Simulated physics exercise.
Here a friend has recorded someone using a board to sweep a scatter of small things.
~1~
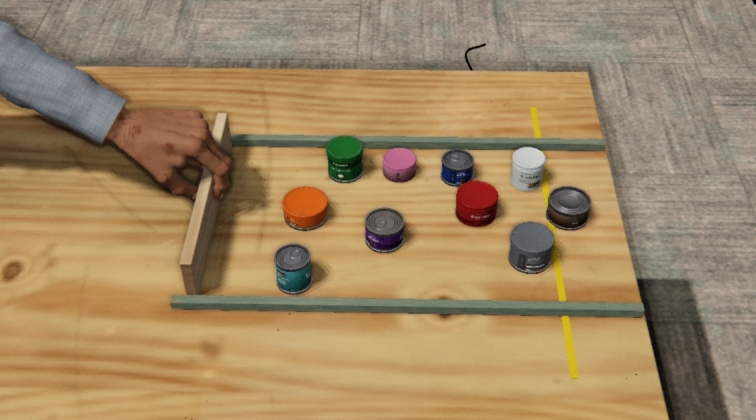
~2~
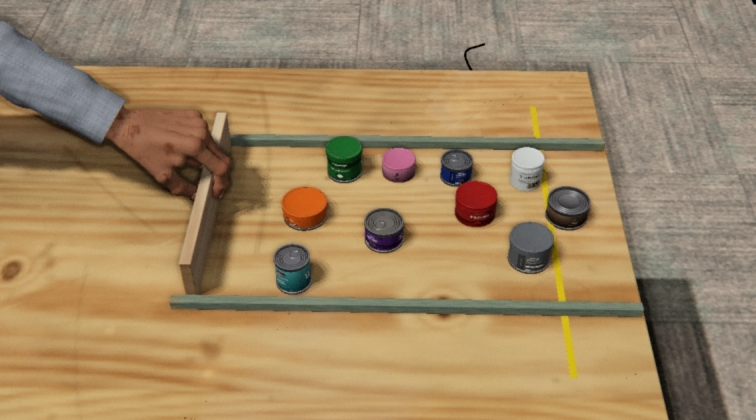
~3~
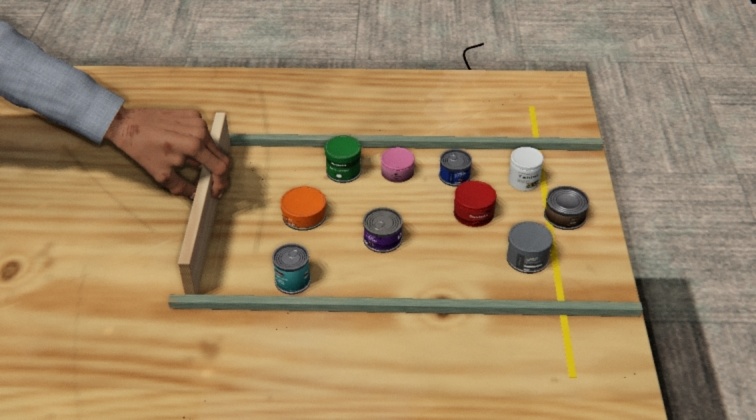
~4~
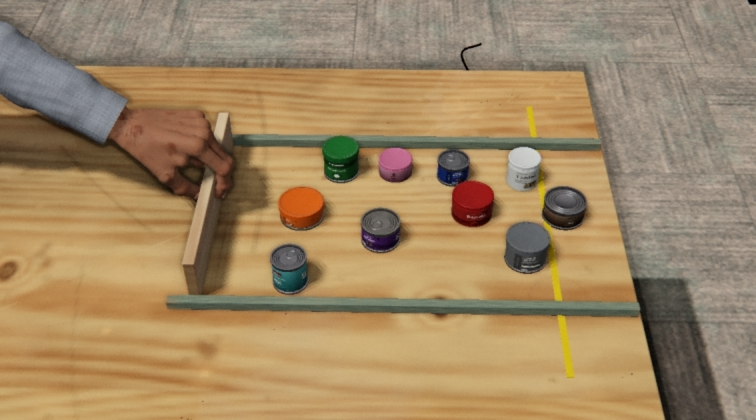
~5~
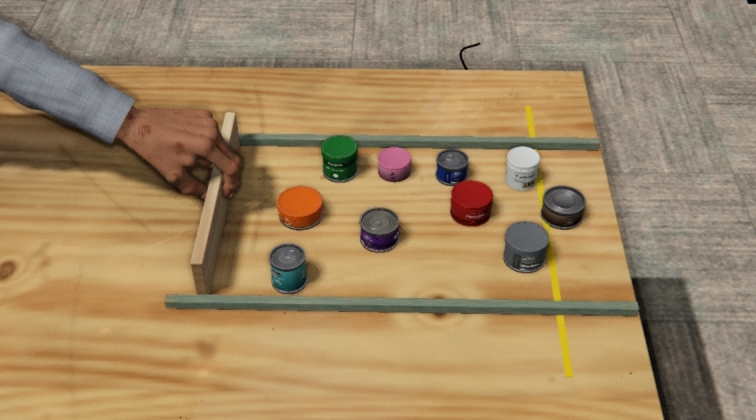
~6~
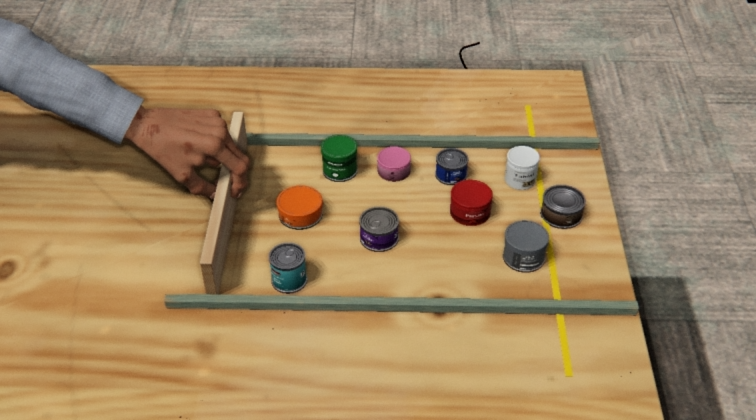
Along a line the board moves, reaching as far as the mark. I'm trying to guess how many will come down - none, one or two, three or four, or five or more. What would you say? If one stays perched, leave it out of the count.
I would say one or two.
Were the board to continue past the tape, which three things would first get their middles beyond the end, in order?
Order, earliest first: Brown tin, white tub, red tub.
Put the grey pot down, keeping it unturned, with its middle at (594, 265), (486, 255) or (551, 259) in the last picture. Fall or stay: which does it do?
In order, the grey pot sits tight; sits tight; sits tight.
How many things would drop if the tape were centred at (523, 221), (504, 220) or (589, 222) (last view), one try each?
The counts: 1, 0 and 5.
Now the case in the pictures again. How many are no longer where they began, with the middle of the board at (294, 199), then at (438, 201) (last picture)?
At that stage 2; at the next, 8.
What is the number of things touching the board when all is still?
Result: 4 in all.
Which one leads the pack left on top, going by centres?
Looks like the white tub to me.
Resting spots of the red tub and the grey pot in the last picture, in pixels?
(612, 207) and (603, 258), approximately.
Soon after, none off yet; brown tin at rest near (563, 207); white tub at rest near (522, 168); grey pot at rest near (525, 247).
After that, none off yet; brown tin at rest near (563, 207); white tub displaced about its own width near (552, 173); grey pot at rest near (525, 247).
In the end, the number that fall off is one or two; gone, brown tin.
